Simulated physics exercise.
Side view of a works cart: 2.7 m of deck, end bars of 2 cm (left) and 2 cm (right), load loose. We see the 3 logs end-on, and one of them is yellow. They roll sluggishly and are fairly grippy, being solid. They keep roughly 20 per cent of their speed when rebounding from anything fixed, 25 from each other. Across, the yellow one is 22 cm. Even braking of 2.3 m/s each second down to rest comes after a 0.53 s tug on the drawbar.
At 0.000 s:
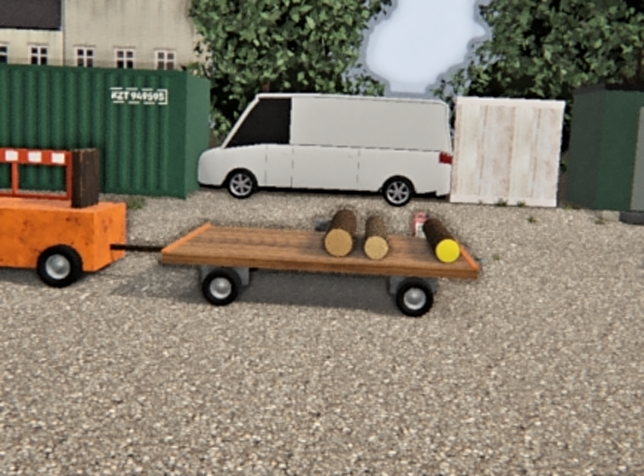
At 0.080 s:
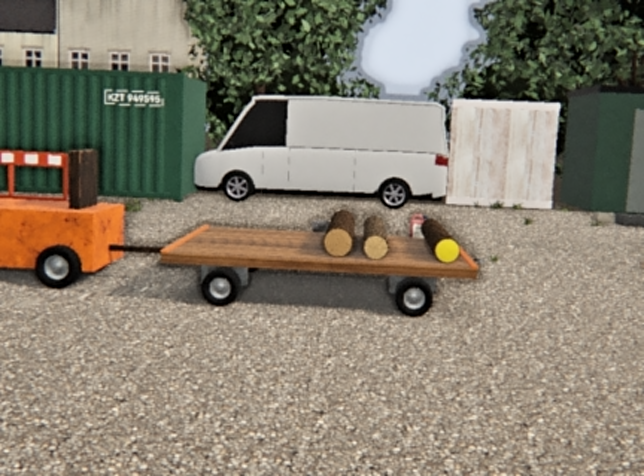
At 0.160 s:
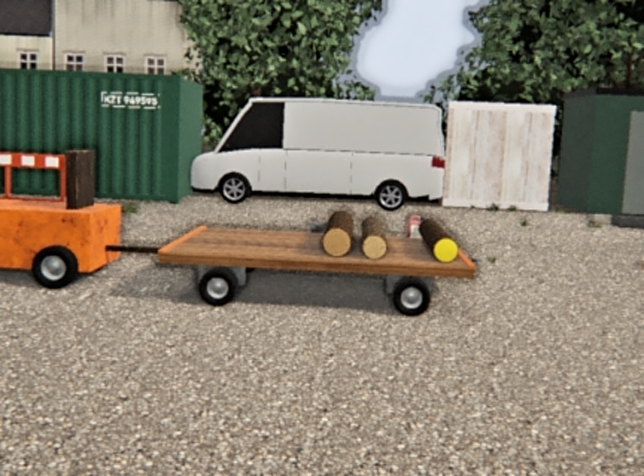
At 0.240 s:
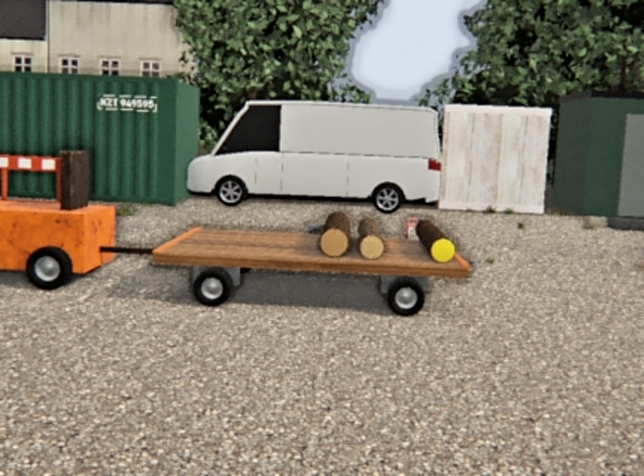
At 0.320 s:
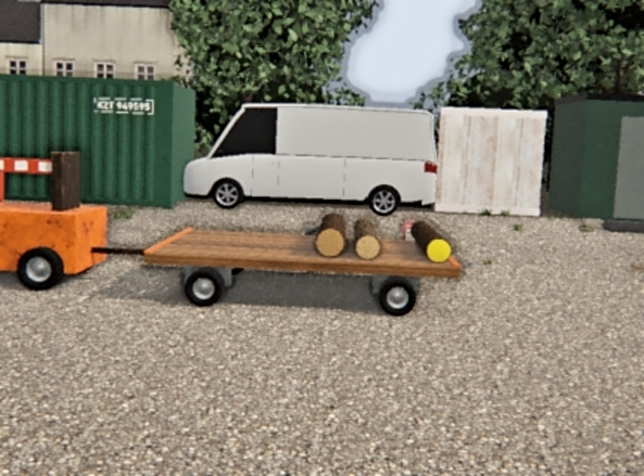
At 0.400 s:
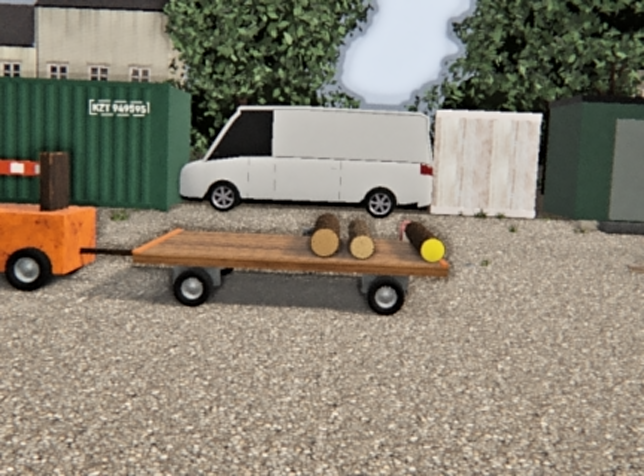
Gravel yard with parked white van, an orange vehicle slowly pulling a flat wooden cart of three logs to the left.
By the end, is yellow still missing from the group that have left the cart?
No, it makes it.
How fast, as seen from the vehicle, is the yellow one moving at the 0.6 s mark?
Roughly 0.6 m/s.
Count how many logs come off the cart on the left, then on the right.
Count by side - left 0, right 1.
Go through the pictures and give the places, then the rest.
The first picture shows yellow (448, 251); left bar at (164, 251); cart at rest; 3 of the 3 make up the bottom layer on the deck.
The second picture shows yellow (448, 251); left bar at (164, 252); cart moving left at 0.2 m/s.
The third picture shows yellow (446, 251); left bar at (161, 251); cart moving left at 0.5 m/s.
The fourth picture shows yellow (443, 251); left bar at (155, 252); cart moving left at 0.8 m/s.
The fifth picture shows yellow (439, 251); left bar at (147, 252); cart moving left at 1.1 m/s.
The sixth picture shows yellow (433, 251); left bar at (135, 252); cart moving left at 1.4 m/s.
Then, 0.6 s in, yellow is on the deck, 5 cm from the right bar, rolling right along the cart; 0 gone from the cart.
Then, 0.7 s in, yellow is over the right bar and falling; 1 gone from the cart.
Then, 0.8 s in, yellow is over the right bar and falling; 1 gone from the cart.
Then, 0.9 s in, yellow is over the right bar and falling; 1 gone from the cart.
In the end (2.1 s), yellow is over the right bar and down; 1 gone from the cart.
